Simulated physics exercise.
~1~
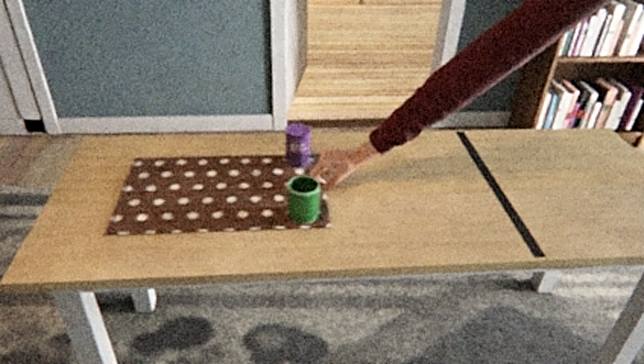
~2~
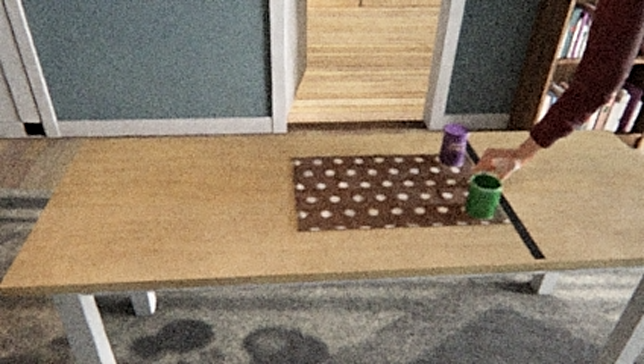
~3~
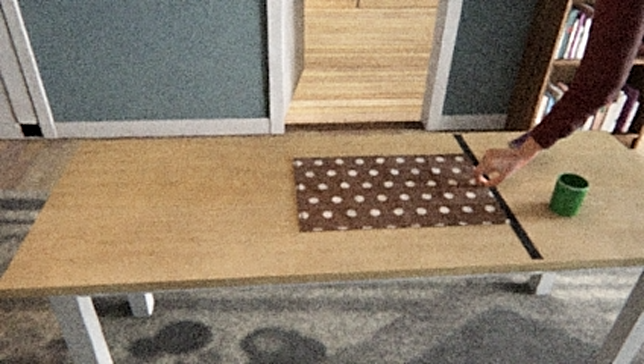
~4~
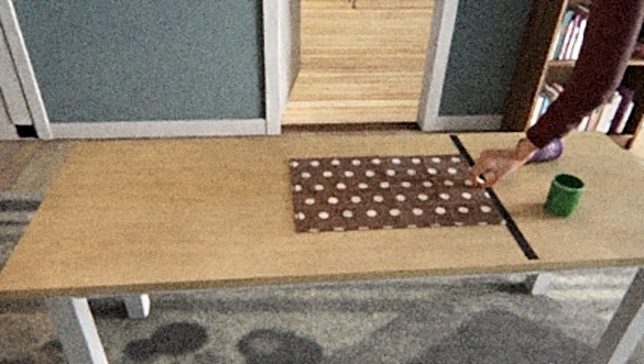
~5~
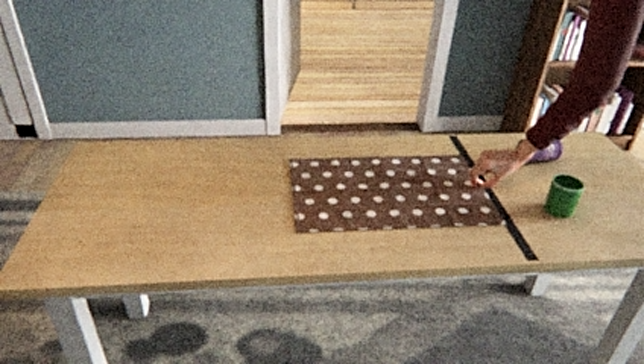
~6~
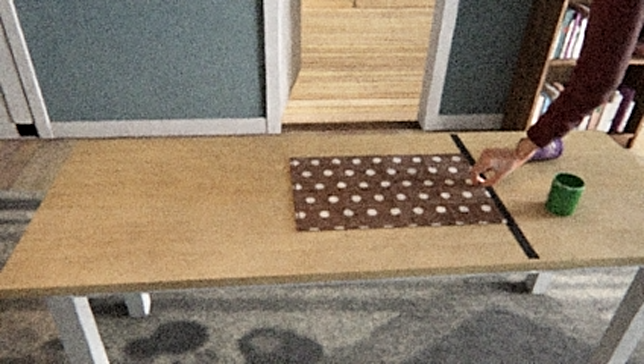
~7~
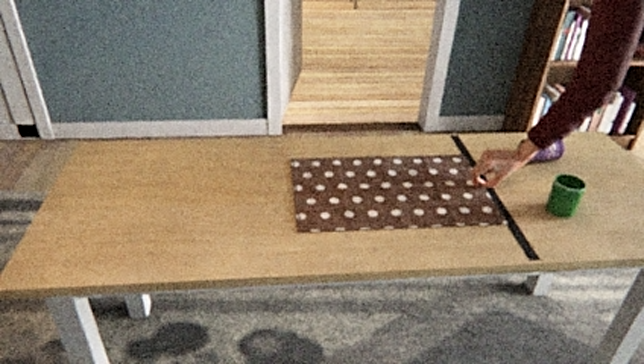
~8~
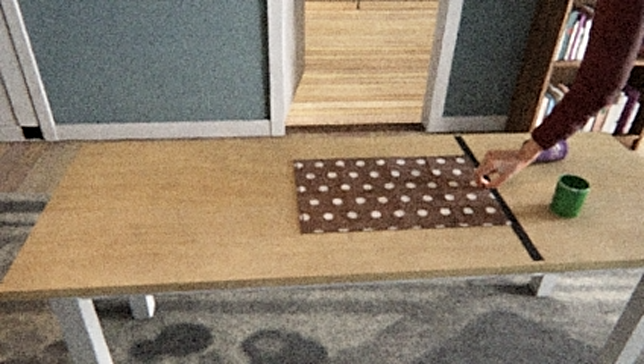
A hand in a dark red sleeve pulls a brown cloth with pale dots rightward along a light wooden table, seen from the front and slightly above in a gently swaying view. A green mug stands near the cloth's right edge with a purple tin behind it, and a dark strip of tape crosses the table further right. Both ride along upright until the cloth stops at the tape. The mug slides off past the tape and stays standing, while the tin leaves the cloth and topples. It ends on its side behind the mug, partly hidden by the arm.
